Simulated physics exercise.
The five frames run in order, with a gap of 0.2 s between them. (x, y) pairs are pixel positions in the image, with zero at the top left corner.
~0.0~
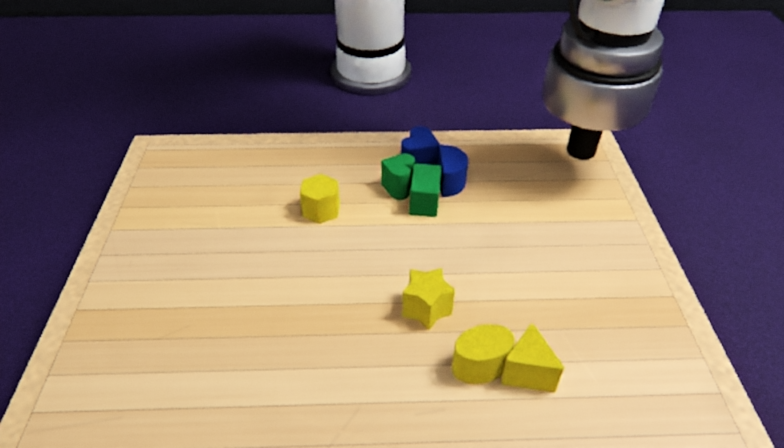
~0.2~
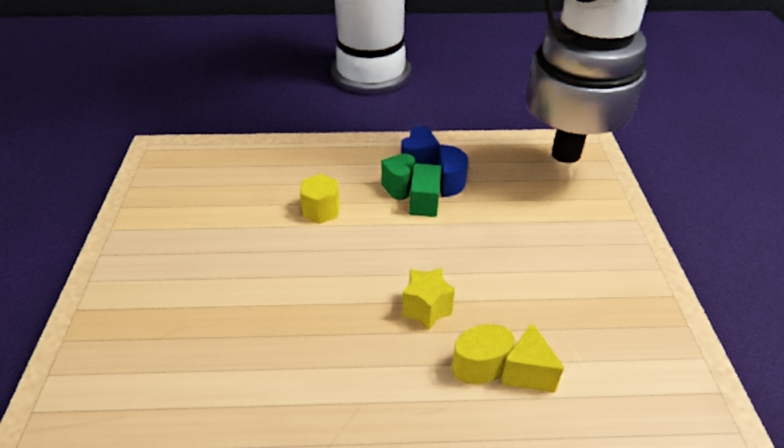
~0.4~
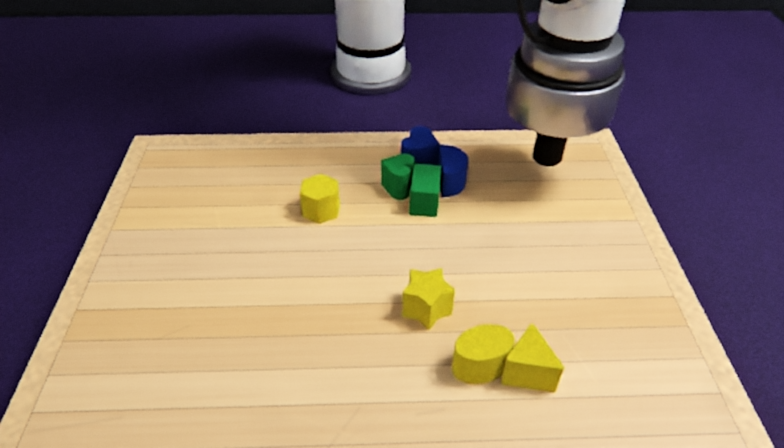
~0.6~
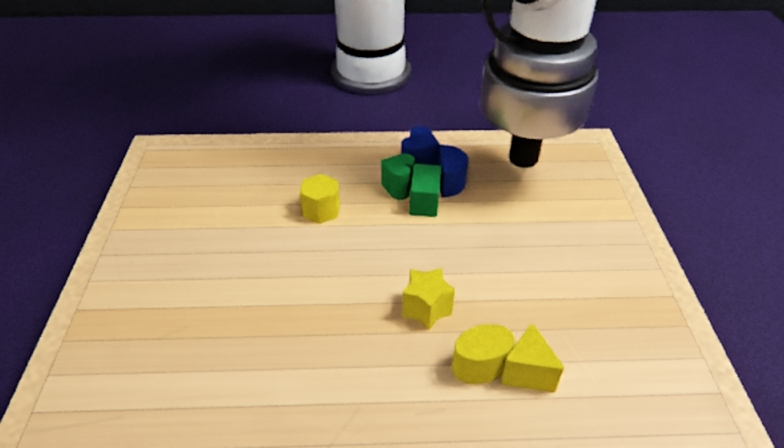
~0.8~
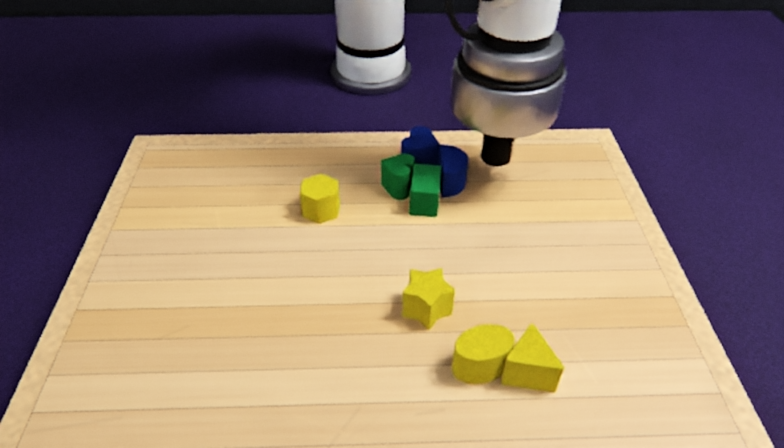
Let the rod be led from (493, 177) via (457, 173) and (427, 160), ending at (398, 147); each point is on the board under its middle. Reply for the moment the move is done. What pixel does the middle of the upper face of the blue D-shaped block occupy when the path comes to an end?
About (428, 158).
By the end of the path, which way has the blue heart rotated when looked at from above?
Spins counterclockwise.
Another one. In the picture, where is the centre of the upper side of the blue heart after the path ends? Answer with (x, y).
The spot you're after is about (367, 127) in the image.
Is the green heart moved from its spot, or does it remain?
It shifts position.
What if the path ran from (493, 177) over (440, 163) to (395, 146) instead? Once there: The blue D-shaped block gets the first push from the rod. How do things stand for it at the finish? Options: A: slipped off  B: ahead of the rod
A.
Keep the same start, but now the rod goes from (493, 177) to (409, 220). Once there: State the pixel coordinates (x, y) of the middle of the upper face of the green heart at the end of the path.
By then it is at (376, 165).
The first path, step by step. One third of the way, rod at (458, 155); green heart at (395, 165), turned 20° clockwise; green rectangle at (420, 180), turned 15° anticlockwise; blue D-shaped block at (435, 160), turned 35° anticlockwise.
Two thirds of the way, rod at (427, 143); green heart at (392, 166), turned 20° clockwise; blue heart at (394, 130), turned 15° anticlockwise; green rectangle at (419, 181), turned 20° anticlockwise; blue D-shaped block at (428, 158), turned 55° anticlockwise.
At the end, rod at (399, 130); green heart at (392, 166), turned 20° clockwise; blue heart at (367, 127), turned 60° anticlockwise; green rectangle at (419, 181), turned 20° anticlockwise; blue D-shaped block at (428, 158), turned 55° anticlockwise.
